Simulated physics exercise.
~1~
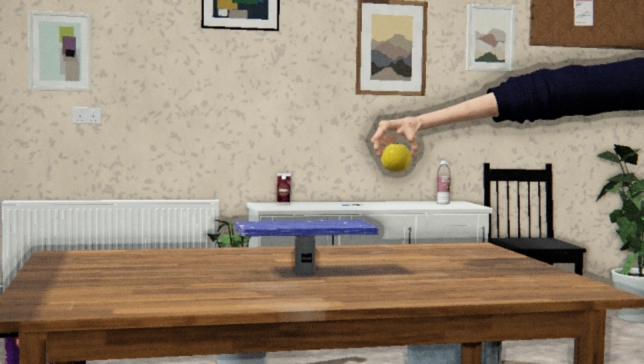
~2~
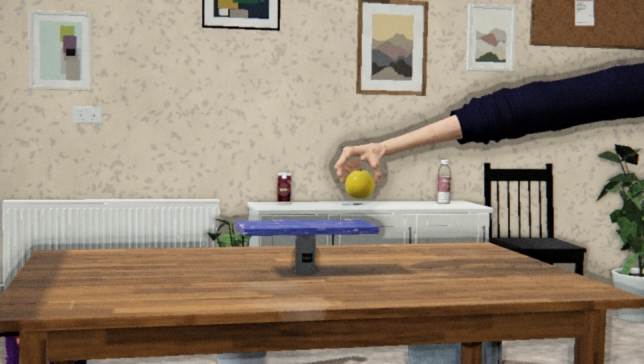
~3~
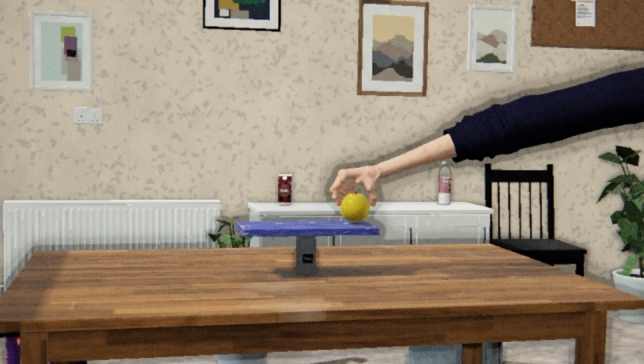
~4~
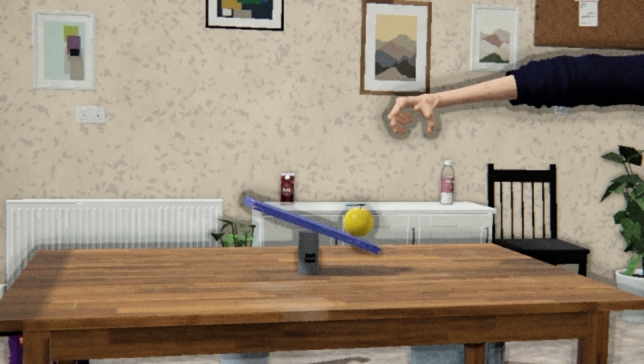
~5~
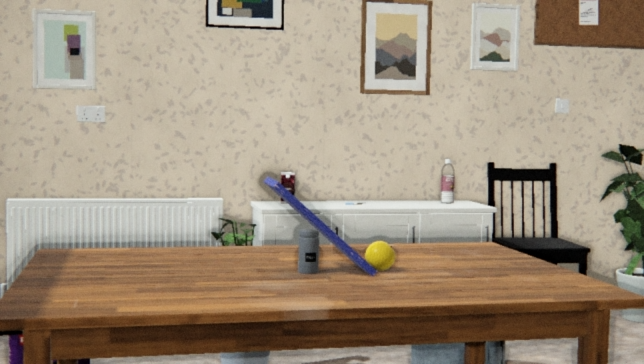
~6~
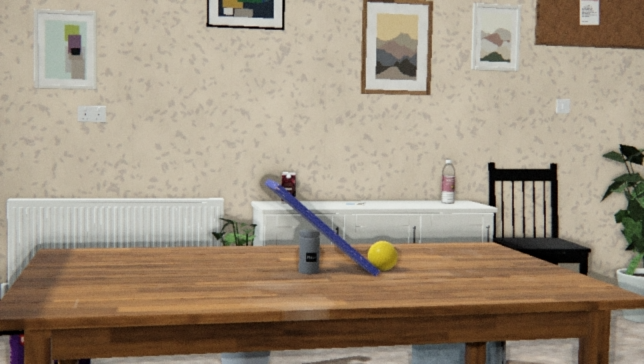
A hand lowered a yellow apple onto the right end of a blue board balanced on a grey shaker, then let go and drew back. The board tipped down to the right, and the apple ended up on the table beside the slanting board.
